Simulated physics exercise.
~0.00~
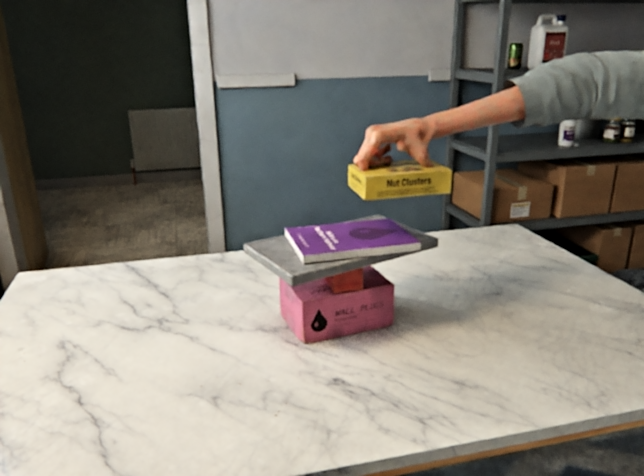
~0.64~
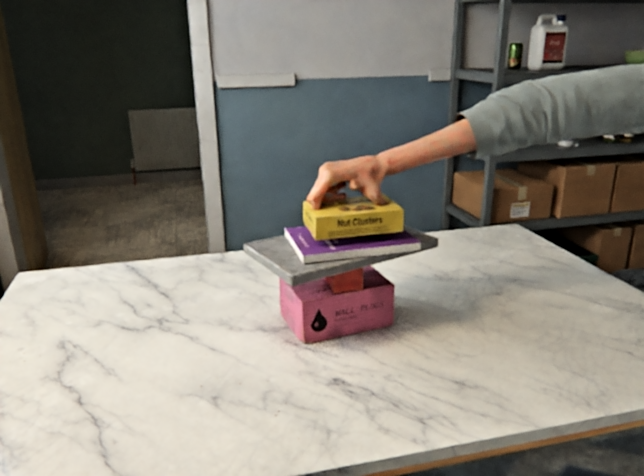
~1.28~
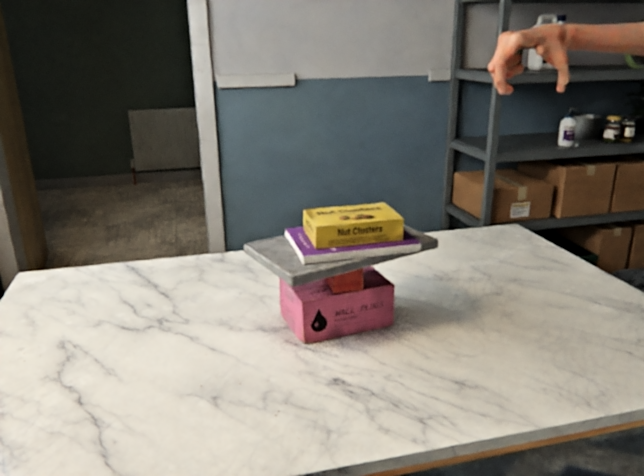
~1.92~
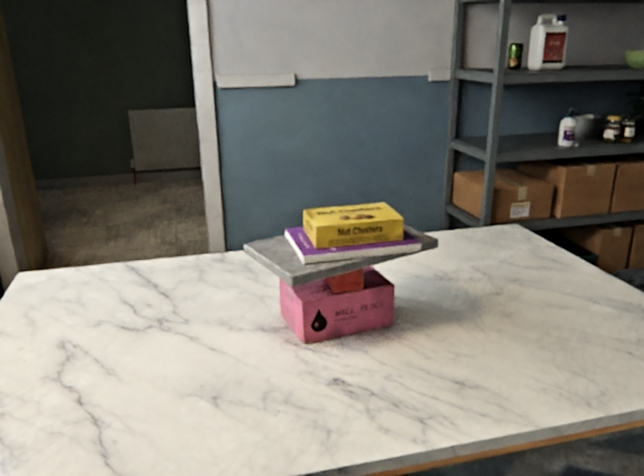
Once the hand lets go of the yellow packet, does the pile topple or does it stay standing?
The pile stays standing, with the yellow packet resting on the purple book after the hand has gone.
A hand lowered a yellow packet onto a purple book that lay on a grey tray, above a small red block and a pink box on a marble-topped table. The hand let go and drew away to the right, and the pile stayed standing.
